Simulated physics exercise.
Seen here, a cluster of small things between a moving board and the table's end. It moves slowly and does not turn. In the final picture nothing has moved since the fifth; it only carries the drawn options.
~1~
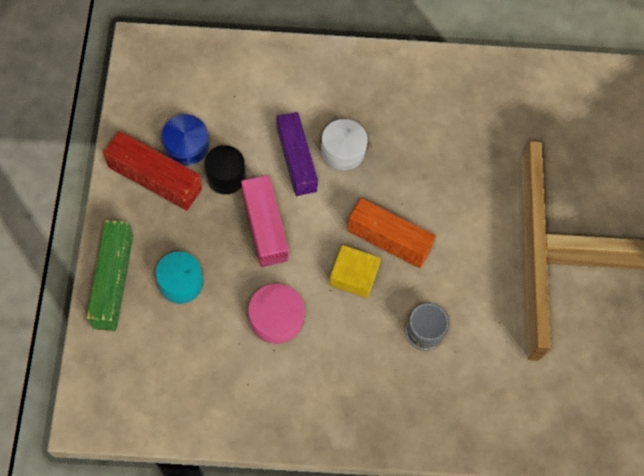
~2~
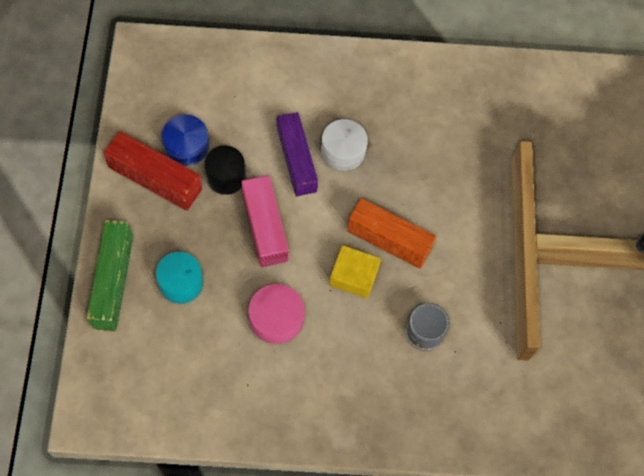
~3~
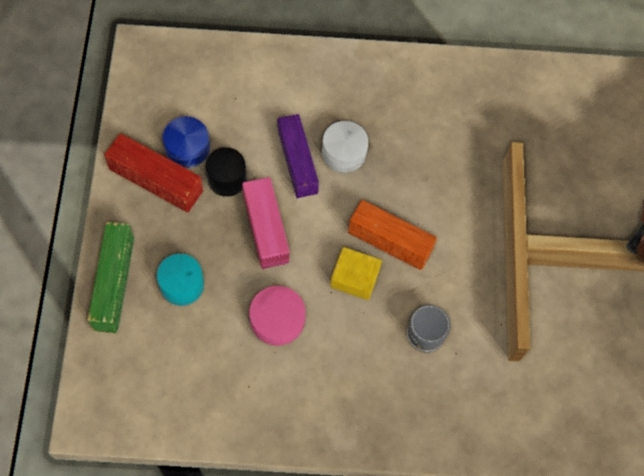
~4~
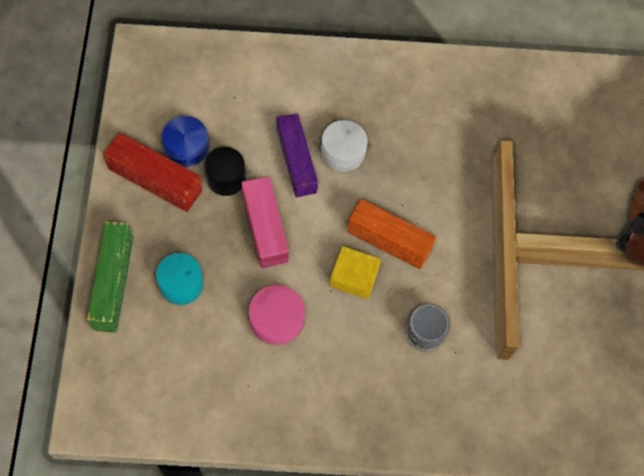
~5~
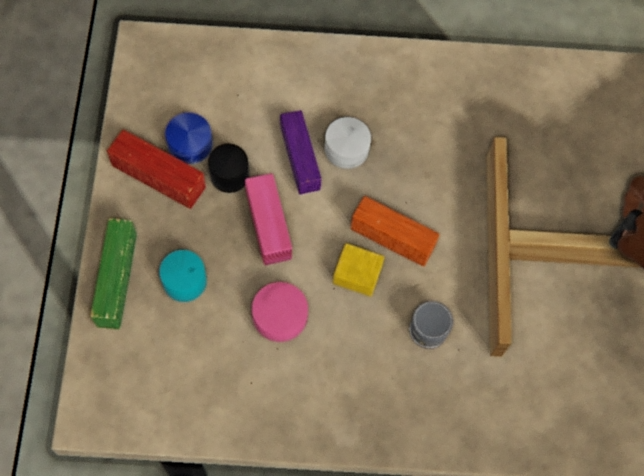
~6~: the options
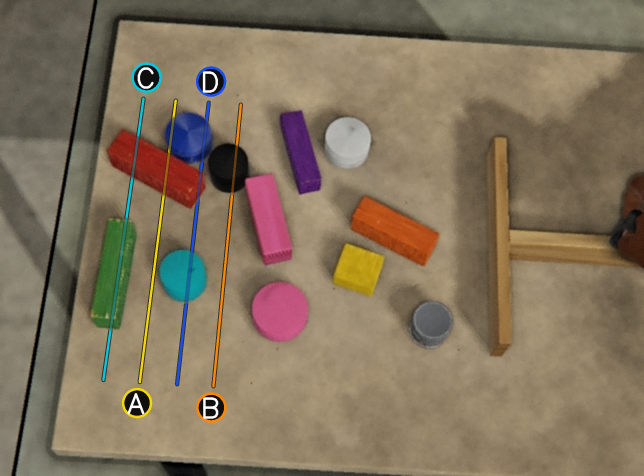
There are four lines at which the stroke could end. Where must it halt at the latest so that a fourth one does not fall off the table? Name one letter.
At A, and not beyond.
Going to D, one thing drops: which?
It is the green bar.
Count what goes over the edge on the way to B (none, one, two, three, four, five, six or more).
In all, none.
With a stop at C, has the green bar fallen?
Yes.
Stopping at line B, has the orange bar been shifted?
By then, yes.
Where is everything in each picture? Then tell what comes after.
Green bar (110, 275); blue tin (186, 140); black tin (225, 170), in the first picture.
Board (530, 240); white tin (344, 145), in the second picture.
Board (520, 240); pink tin (278, 316), in the third picture.
Board (509, 239); orange bar (391, 234), in the fourth picture.
Board (503, 236); purple bar (300, 152); turquoise tin (183, 276); grey tin (431, 325), in the fifth picture.
On the marked copy, A at (159, 233); B at (228, 237); C at (125, 231); D at (194, 235).
Taking A. A third of the way, board (379, 228); grey tin (348, 320); yellow block (348, 273).
Two thirds of the way, board (257, 221); turquoise tin (153, 264); pink tin (181, 304).
When it is over, board (160, 215); green bar over the edge; turquoise tin over the edge; three fallen.
As for the rest, B is within the limit but short; C drops seven; D is within the limit but short.
